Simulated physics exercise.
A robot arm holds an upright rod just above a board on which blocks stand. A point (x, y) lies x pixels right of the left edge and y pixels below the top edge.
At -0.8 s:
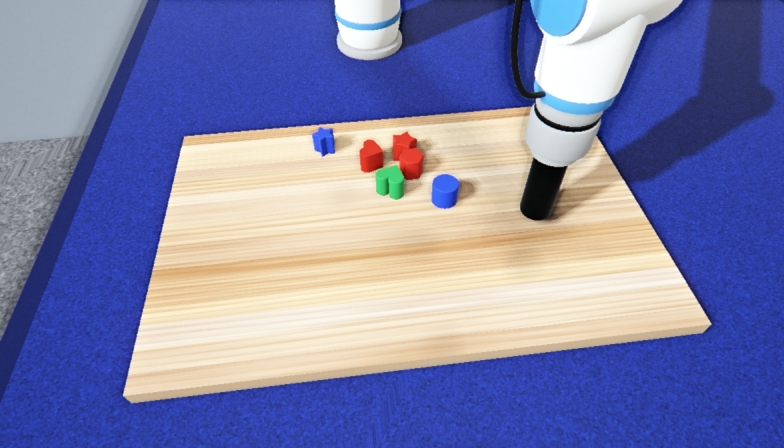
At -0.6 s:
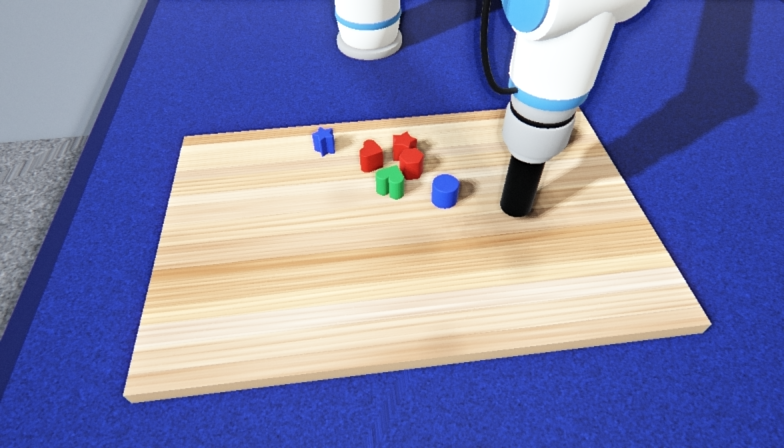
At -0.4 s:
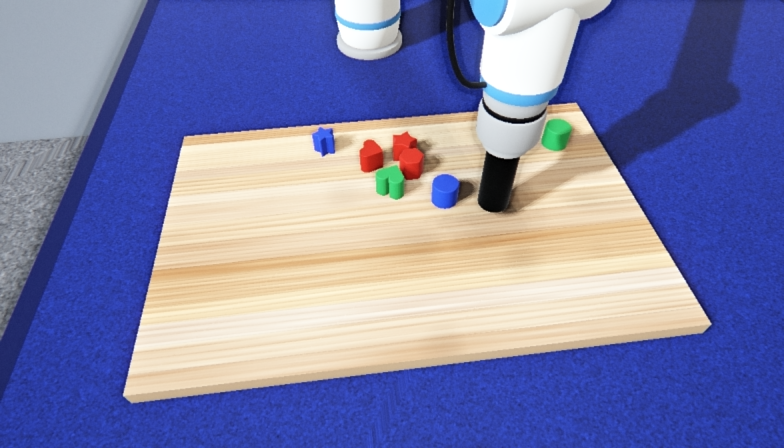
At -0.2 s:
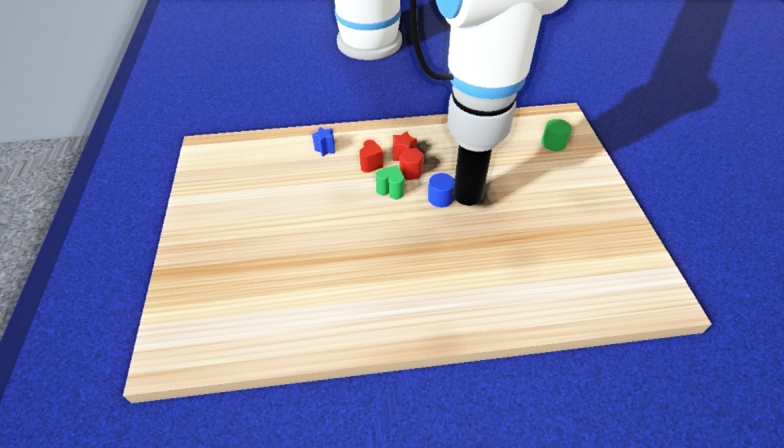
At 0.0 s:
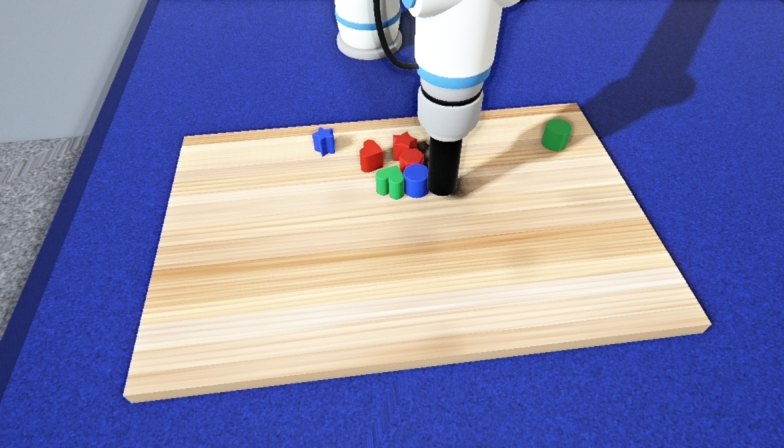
In the video, a robot arm holding an upright black rod moves left across a wooden board scattered with small red, green and blue blocks, then pushes the blue circular block left, up close to the green heart block.
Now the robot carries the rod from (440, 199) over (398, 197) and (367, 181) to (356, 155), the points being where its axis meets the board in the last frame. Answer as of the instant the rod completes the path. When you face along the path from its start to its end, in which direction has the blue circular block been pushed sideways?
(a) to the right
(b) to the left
I'll go with a - to the right.
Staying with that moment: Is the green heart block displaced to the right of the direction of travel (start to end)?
The answer is no.
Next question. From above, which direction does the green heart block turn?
Spin direction: Counter-clockwise.
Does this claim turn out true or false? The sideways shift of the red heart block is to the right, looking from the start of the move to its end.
True.
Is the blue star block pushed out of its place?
The answer is no.
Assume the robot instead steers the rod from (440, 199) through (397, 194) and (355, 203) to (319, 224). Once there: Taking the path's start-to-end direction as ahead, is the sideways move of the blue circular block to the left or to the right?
Displaced right.
What follows on the original path. One third of the way, rod (398, 185); green heart block (367, 174), turned 15° anticlockwise; red six-sided block (408, 153), turned 30° clockwise; blue circular block (386, 163).
Two thirds of the way, rod (366, 168); red heart block (364, 132); green heart block (336, 163), turned 50° anticlockwise; red six-sided block (408, 153), turned 30° clockwise; blue circular block (372, 145).
At the end, rod (355, 143); blue star block in place; red heart block (360, 118), turned 25° anticlockwise; green heart block (334, 160), turned 80° anticlockwise; red six-sided block (408, 153), turned 30° clockwise; blue circular block (375, 127).
